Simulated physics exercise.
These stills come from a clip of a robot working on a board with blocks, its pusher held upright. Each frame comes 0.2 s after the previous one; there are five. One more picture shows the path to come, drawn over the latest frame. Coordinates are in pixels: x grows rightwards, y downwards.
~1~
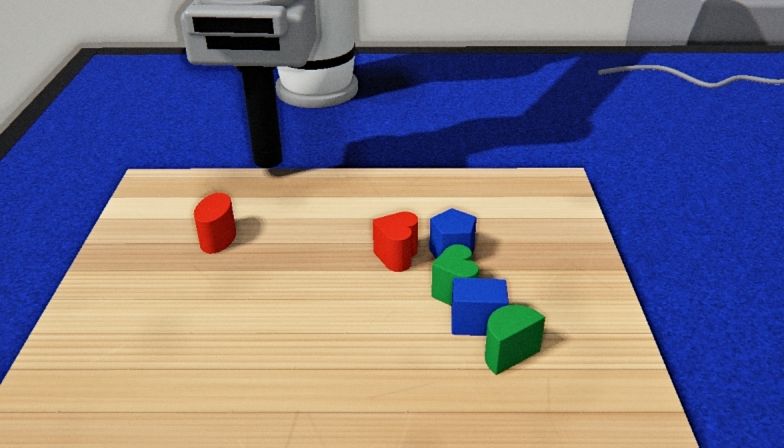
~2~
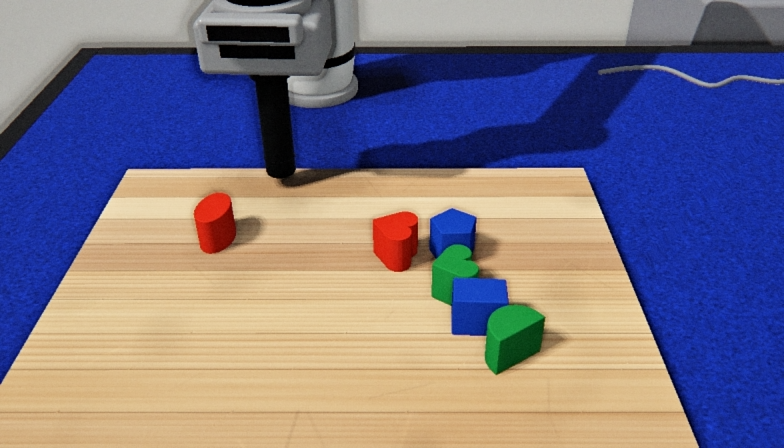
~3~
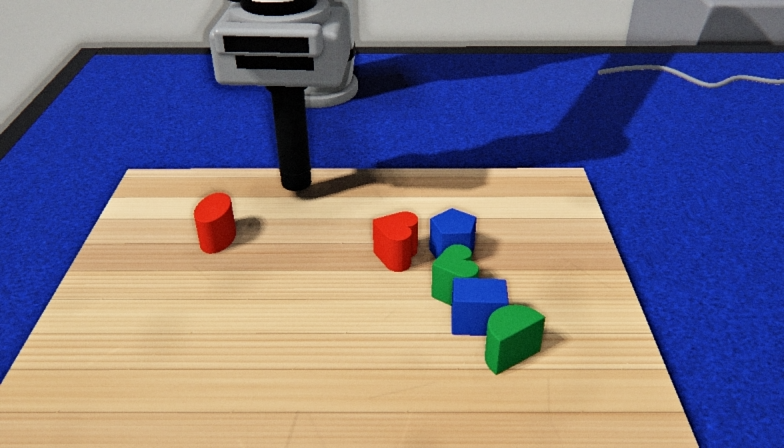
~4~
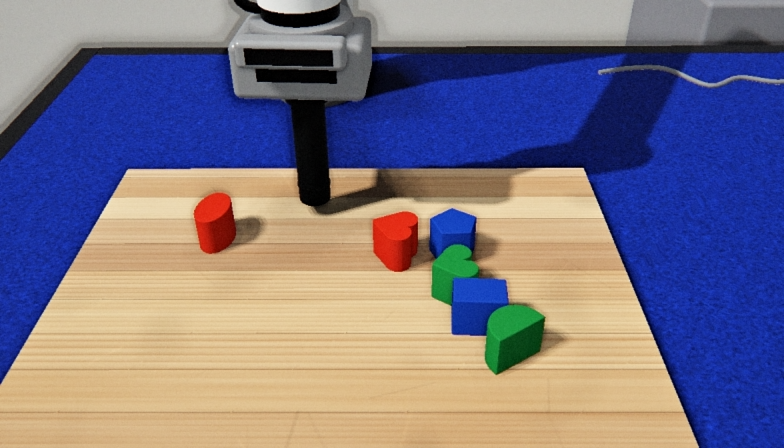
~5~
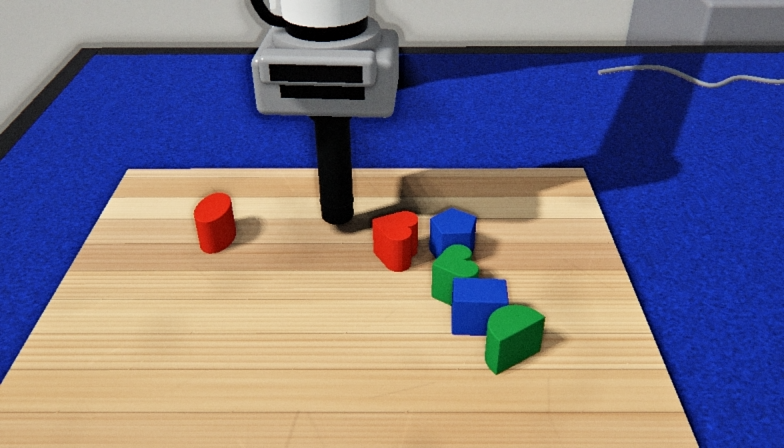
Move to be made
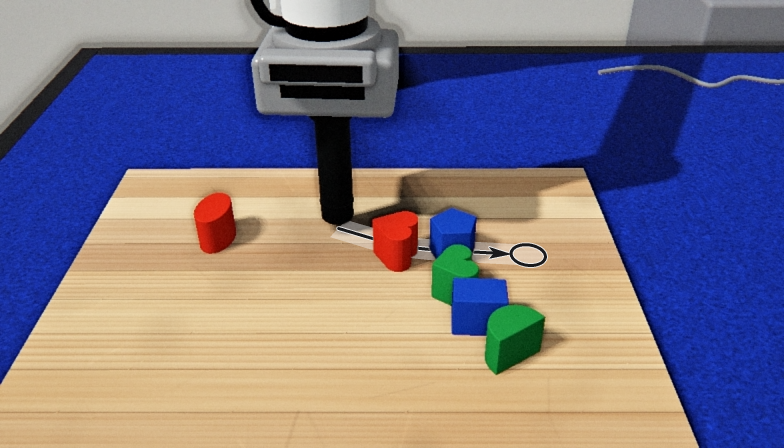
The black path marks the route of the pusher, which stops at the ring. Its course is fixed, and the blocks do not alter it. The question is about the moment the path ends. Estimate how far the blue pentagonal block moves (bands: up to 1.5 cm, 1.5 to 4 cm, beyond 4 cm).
It shifts by more than 4 cm.
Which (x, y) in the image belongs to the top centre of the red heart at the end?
The answer is (422, 238).
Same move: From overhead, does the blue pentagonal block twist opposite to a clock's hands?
No - that is not the case.
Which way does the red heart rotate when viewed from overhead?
It makes a clockwise turn.
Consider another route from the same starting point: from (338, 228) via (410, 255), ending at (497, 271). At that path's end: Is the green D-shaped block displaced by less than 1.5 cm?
I'd say yes.
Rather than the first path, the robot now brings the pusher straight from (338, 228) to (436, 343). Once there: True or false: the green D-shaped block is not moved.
True
Drawn move, from (338, 228) over (396, 245) and (461, 251) to (528, 255).
What follows on the original path. One third of the way, pusher at (397, 233); red heart at (413, 232), turned 15° clockwise.
Two thirds of the way, pusher at (462, 239); red heart at (422, 238), turned 30° clockwise; blue pentagonal block at (505, 227).
At the end, pusher at (530, 243); red heart at (422, 238), turned 30° clockwise; blue pentagonal block at (560, 241), turned 70° clockwise; green heart still.
